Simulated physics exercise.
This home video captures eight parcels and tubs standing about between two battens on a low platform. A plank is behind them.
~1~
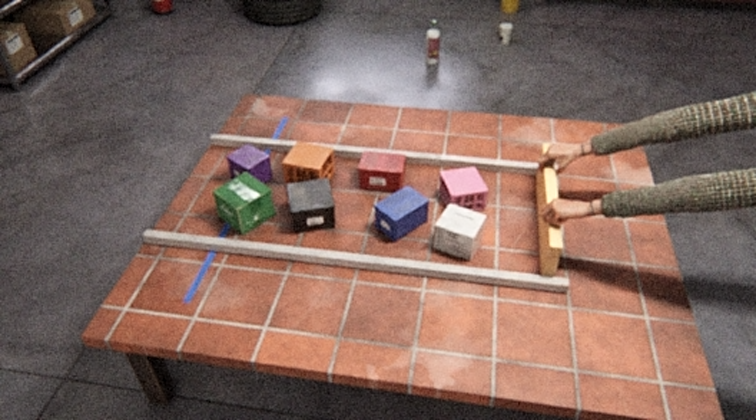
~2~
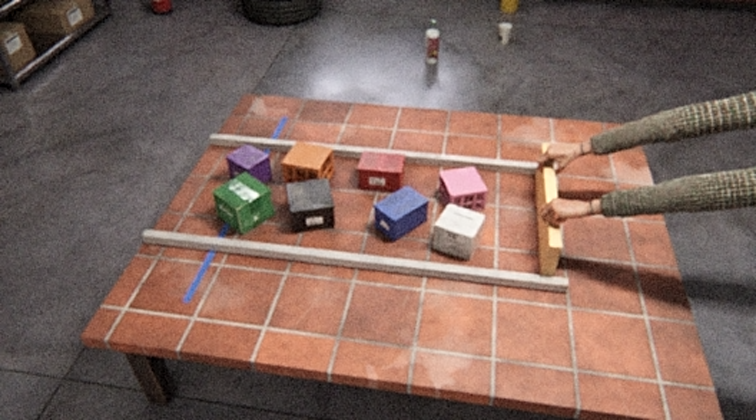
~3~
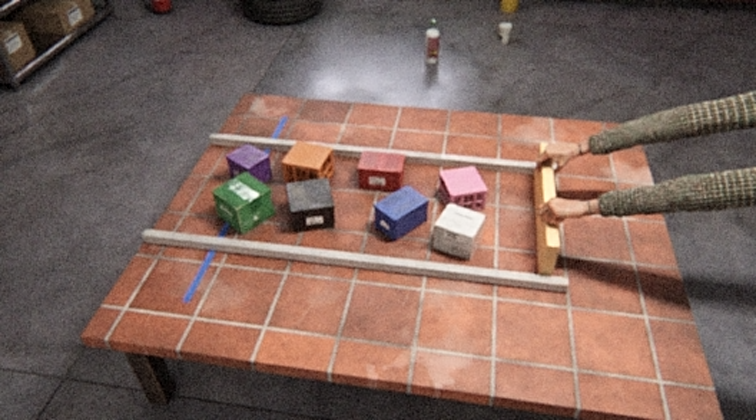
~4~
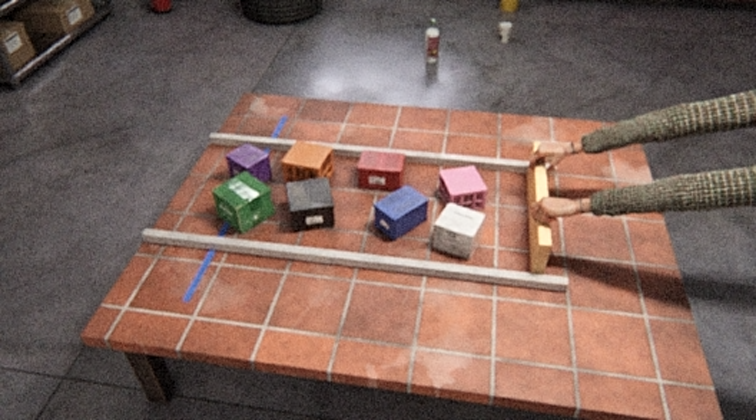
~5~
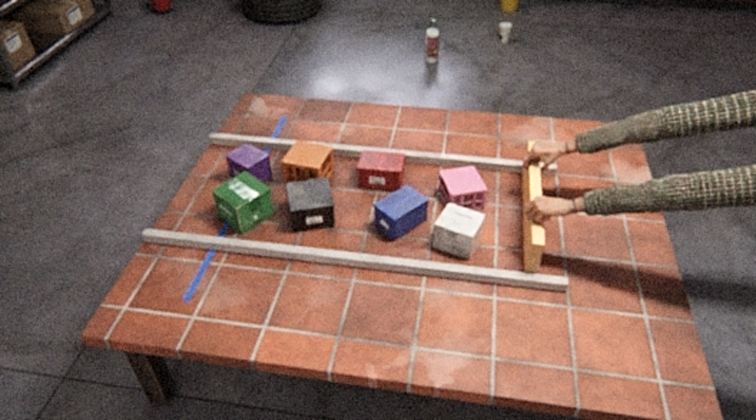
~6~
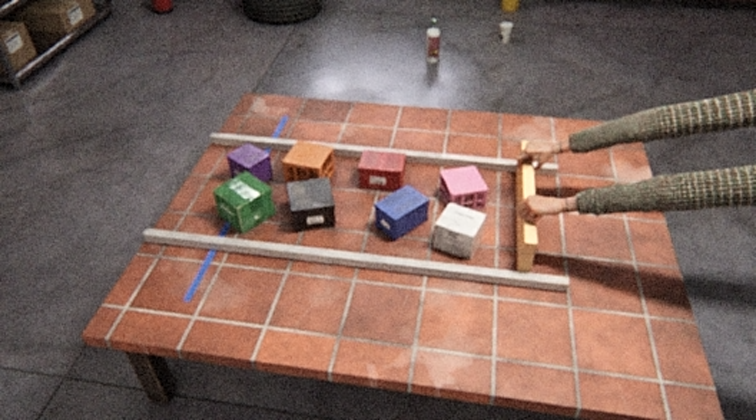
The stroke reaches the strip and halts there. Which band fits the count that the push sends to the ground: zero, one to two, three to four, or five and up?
Three or four tumble down.
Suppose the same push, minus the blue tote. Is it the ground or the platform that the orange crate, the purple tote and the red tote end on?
I'd say the orange crate gets knocked off, the purple tote gets knocked off and the red tote stays aboard.
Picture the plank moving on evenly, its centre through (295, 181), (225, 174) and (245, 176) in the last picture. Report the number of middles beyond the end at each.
Per position: 1 / 5 / 3.
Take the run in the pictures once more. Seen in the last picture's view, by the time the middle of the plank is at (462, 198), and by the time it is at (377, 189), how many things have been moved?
At the first place 2, at the second 8.
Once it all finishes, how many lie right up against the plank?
The figure is 3.
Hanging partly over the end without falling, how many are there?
I get 2.
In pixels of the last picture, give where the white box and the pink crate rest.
You'll find the white box at roughly (205, 215) and the pink crate at roughly (238, 162).
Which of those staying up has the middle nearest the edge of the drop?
The black tote, it is.
Soon after, none off yet; purple tote at rest near (250, 167); green box at rest near (245, 202); orange crate at rest near (309, 166).
Then, none off yet; purple tote moved about its own width near (210, 166); green box moved about its own width near (198, 205); orange crate moved well along near (249, 160).
At rest, the number that fall off is three or four; fallen, orange crate, green box and purple tote.
